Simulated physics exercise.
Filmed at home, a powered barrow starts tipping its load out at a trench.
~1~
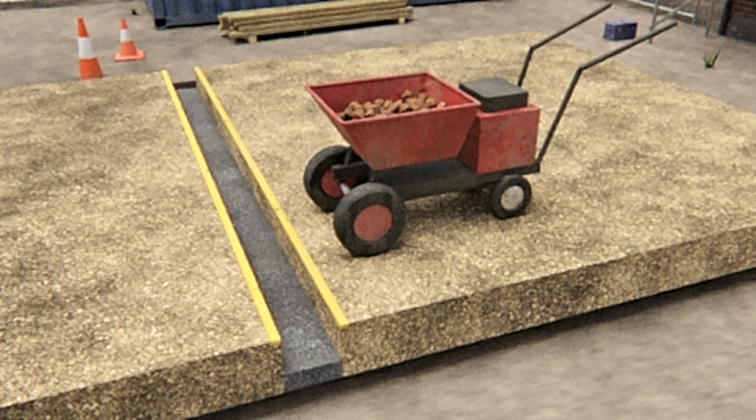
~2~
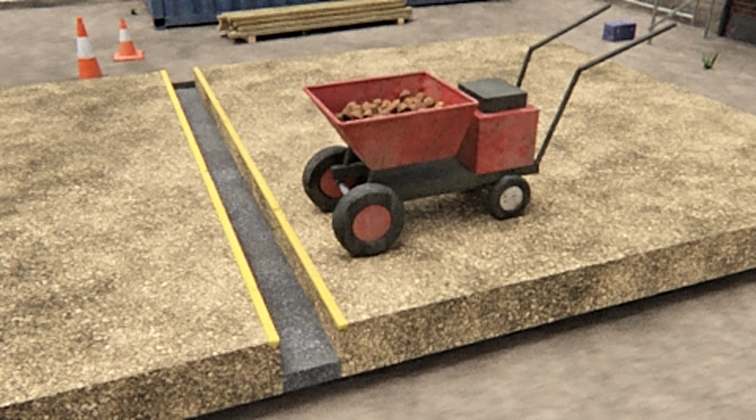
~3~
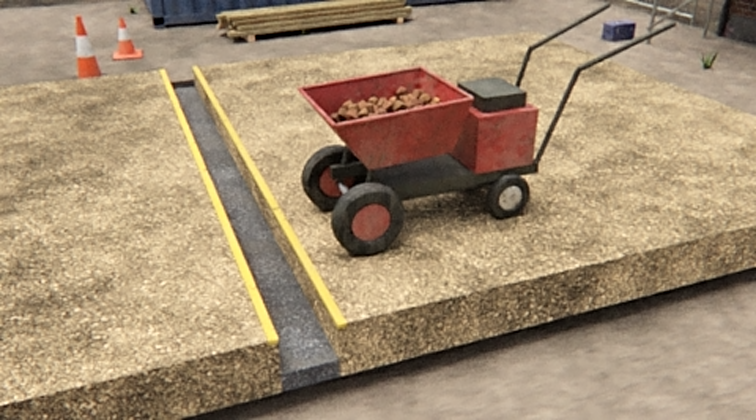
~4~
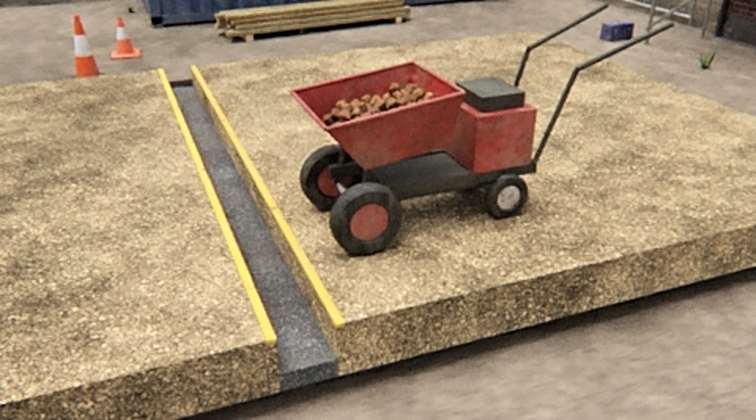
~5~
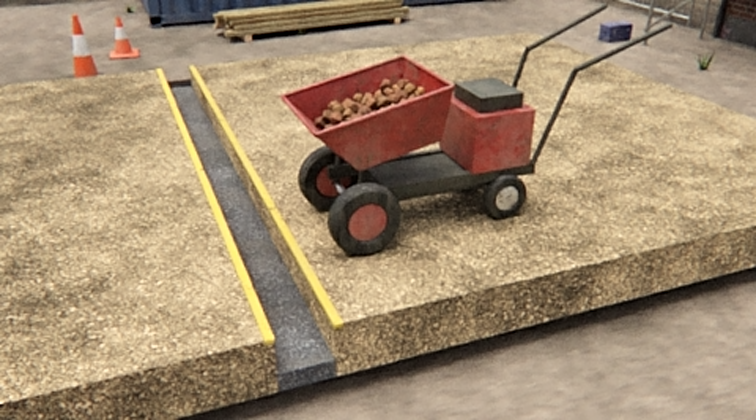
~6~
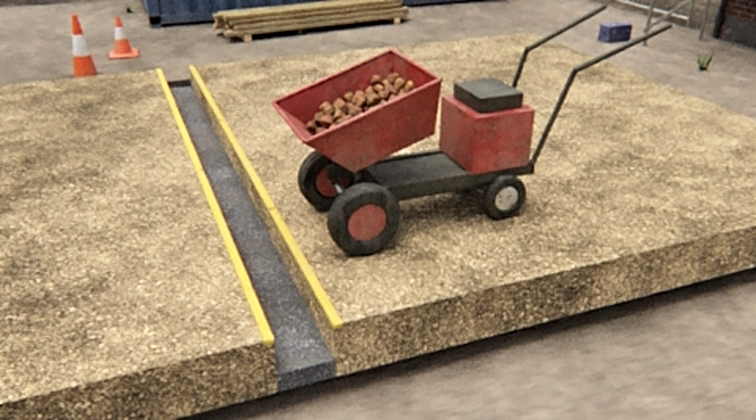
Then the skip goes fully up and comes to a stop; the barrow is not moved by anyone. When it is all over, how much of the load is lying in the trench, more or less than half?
By then the trench holds less than half of it.
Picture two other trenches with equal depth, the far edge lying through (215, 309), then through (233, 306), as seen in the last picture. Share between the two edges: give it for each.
The first case gives around 80 percent, and the second around 60 percent.
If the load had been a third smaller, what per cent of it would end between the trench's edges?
It comes to 20 per cent or so.
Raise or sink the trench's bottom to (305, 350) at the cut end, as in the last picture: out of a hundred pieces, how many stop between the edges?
It works out to some 30 percent.
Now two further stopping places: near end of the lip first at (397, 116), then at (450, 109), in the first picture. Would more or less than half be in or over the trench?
The greater portion first, the lesser portion second.
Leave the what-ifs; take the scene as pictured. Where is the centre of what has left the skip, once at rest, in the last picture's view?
Roughly at pixel (211, 247).
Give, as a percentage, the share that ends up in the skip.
I reckon some 0 percent.
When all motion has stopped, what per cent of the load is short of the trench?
That share comes out near 0 in a hundred.
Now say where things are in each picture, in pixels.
Lip of the skip near (343, 124), level; top of the load near (394, 109), clay clods; first edge of the trench near (324, 288); far edge near (260, 302), the trench under half as wide as the skip, and about half as deep as wide, in the first picture.
Lip of the skip near (340, 125), level; top of the load near (392, 109), in the second picture.
Lip of the skip near (335, 126), tipped barely; top of the load near (388, 107), in the third picture.
Lip of the skip near (326, 130), tipped a little; top of the load near (393, 105), in the fourth picture.
Lip of the skip near (316, 135), tipped a little; top of the load near (395, 101), in the fifth picture.
Lip of the skip near (305, 142), tipped clearly; top of the load near (385, 97); first edge of the trench near (317, 287); far edge near (253, 301), in the sixth picture.
Shortly afterwards, skip tipped steeply; the whole lot in the skip.
Next, skip tipped right over; the bulk in the skip; only a few in or heaped over the trench; a little beyond it; only a few falling.
Some moments later, skip tipped right over; near a quarter in the skip; a little in or heaped over the trench; near two thirds beyond it.
In the end, skip tipped right over; near a third in or heaped over the trench; near two thirds beyond it.
